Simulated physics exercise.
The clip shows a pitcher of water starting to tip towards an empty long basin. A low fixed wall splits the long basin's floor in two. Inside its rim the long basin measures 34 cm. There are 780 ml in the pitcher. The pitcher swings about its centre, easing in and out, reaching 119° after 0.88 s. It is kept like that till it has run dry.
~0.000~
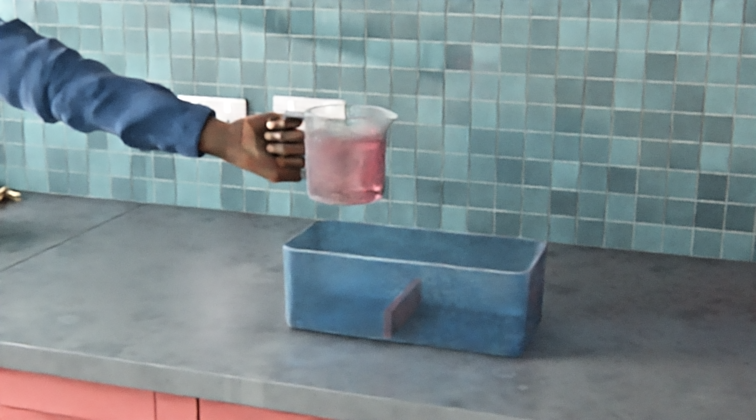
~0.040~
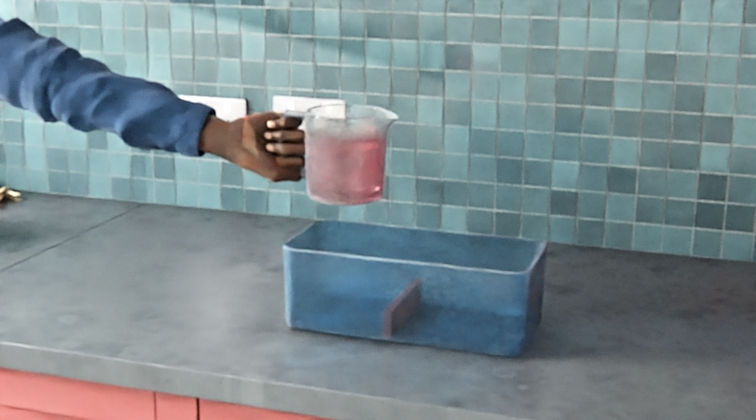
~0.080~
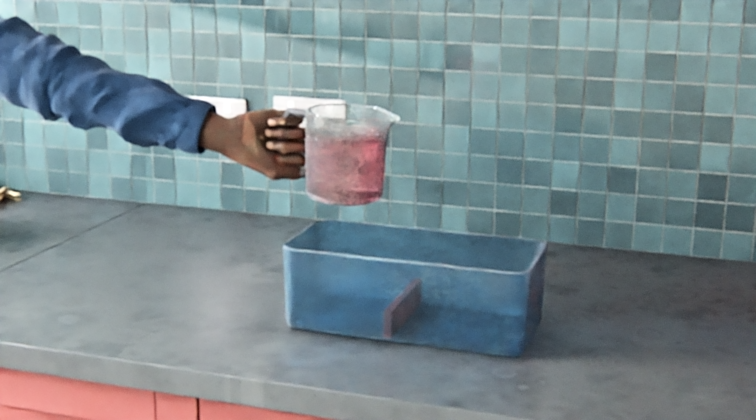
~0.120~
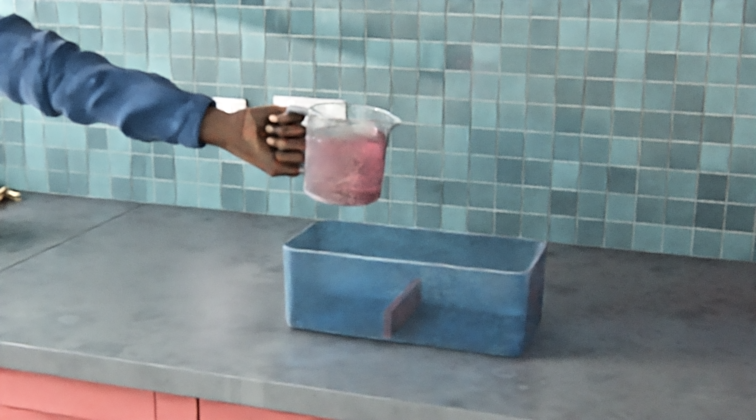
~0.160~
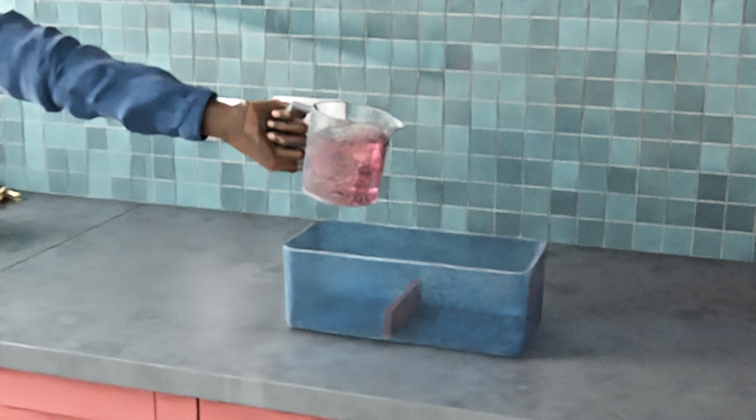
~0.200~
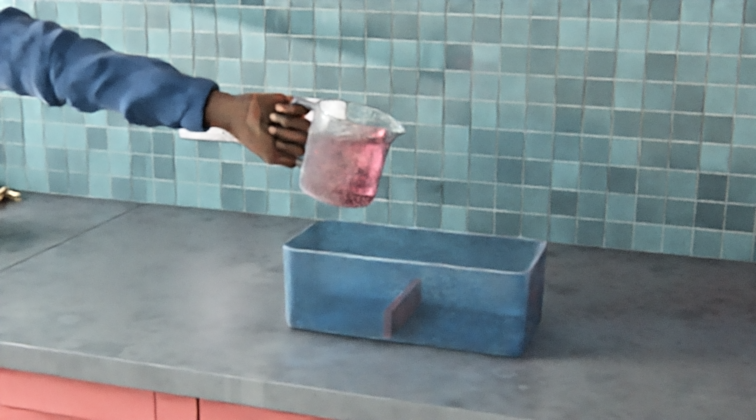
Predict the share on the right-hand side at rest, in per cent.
The far part has some 82 per cent.
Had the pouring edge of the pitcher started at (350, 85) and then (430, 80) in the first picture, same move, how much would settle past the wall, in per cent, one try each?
In turn about 15 and 85 per cent.
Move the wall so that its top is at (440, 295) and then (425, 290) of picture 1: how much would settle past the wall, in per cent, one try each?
In turn about 20 and 50 per cent.
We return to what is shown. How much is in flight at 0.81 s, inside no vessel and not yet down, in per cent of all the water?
Near 10 in a hundred.
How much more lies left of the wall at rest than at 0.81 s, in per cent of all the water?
About 10 per cent.
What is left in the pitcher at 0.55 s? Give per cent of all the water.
Near 74 in a hundred.
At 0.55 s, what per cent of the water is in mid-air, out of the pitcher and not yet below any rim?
About 20 per cent.
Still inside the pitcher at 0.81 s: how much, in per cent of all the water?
Some 12 per cent.
By 0.55 s the tilt is 83° and 74 per cent is still to pour, 0 is left of the wall and 7 right of it.
By 0.81 s the tilt is 117° and 12 per cent is still to pour, 7 is left of the wall and 71 right of it.
By 1.09 s the tilt is 119° and 0 per cent is still to pour, 17 is left of the wall and 82 right of it.
By 1.38 s the tilt is 119° and 0 per cent is still to pour, 17 is left of the wall and 82 right of it.
At rest 17 per cent lies left of the wall, 82 right of it and 1 outside.
